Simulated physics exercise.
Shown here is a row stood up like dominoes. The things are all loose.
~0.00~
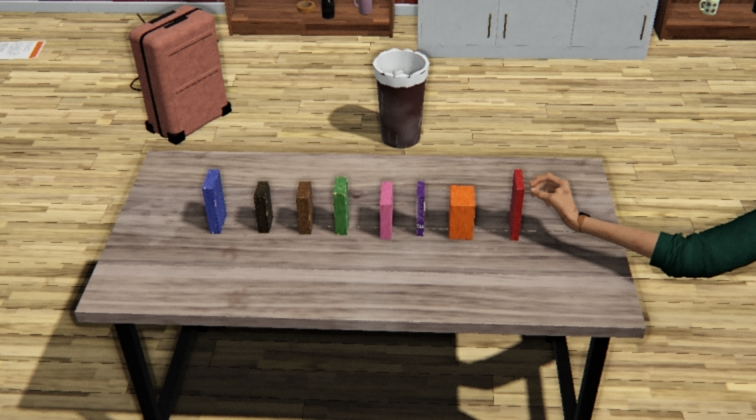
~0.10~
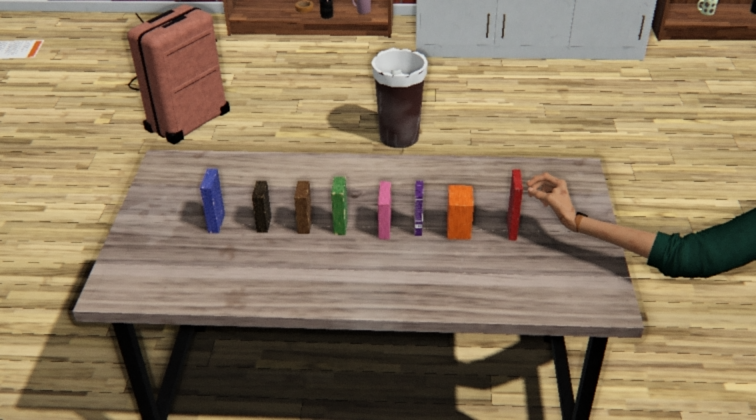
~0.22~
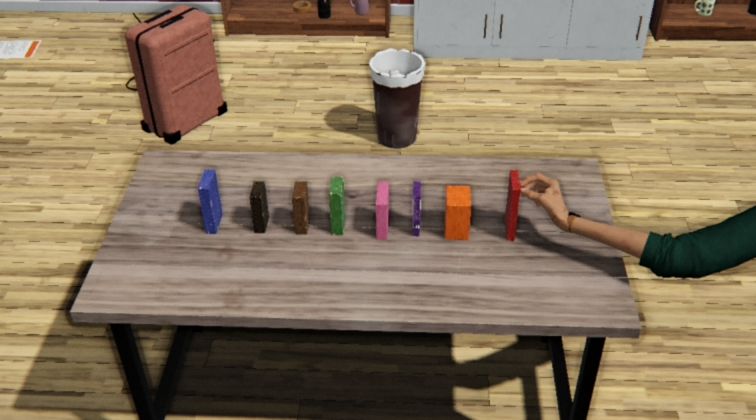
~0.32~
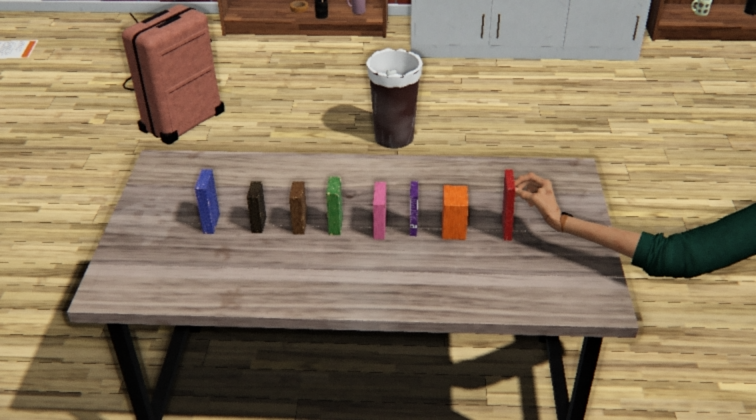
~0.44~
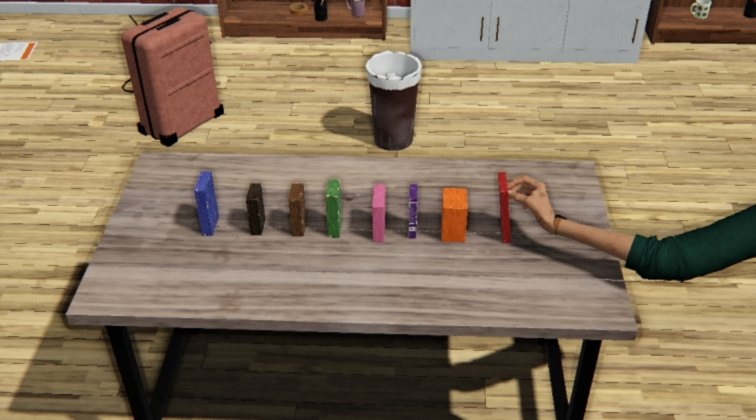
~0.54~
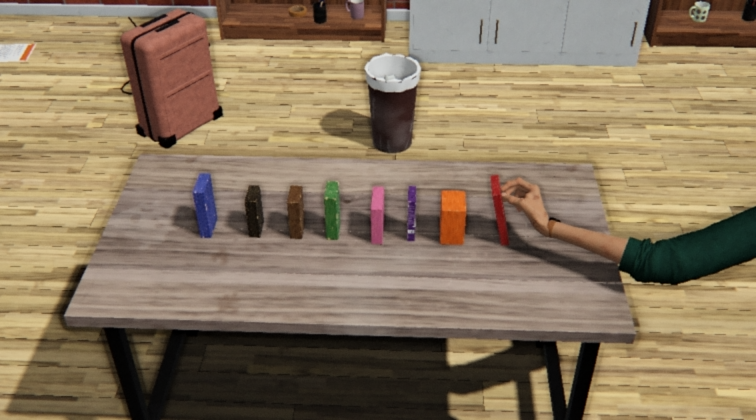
Hand tilting a red board slightly leftward at the right end of a row of upright coloured blocks on a table.
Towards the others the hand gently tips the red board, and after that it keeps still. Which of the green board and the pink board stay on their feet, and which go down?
The green board is left upright. The pink board is left upright.
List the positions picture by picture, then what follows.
In the first frame, green board (341, 206); pink board (386, 211).
In the second frame, black block (262, 207); brown block (303, 208).
In the third frame, orange block (457, 213); purple packet (416, 209).
In the fourth frame, red board 2° over; black block (257, 207); brown block (298, 208).
In the fifth frame, red board 7° over; orange block (454, 215); purple packet (413, 212).
In the sixth frame, red board 13° over; green board (332, 211); pink board (377, 215).
By 0.64 s, red board 23° over.
By 0.74 s, red board 40° over.
When it is over (1.5 s), all 6 as before. End places, in pixels of the last picture, green board near (332, 211), pink board near (377, 215).
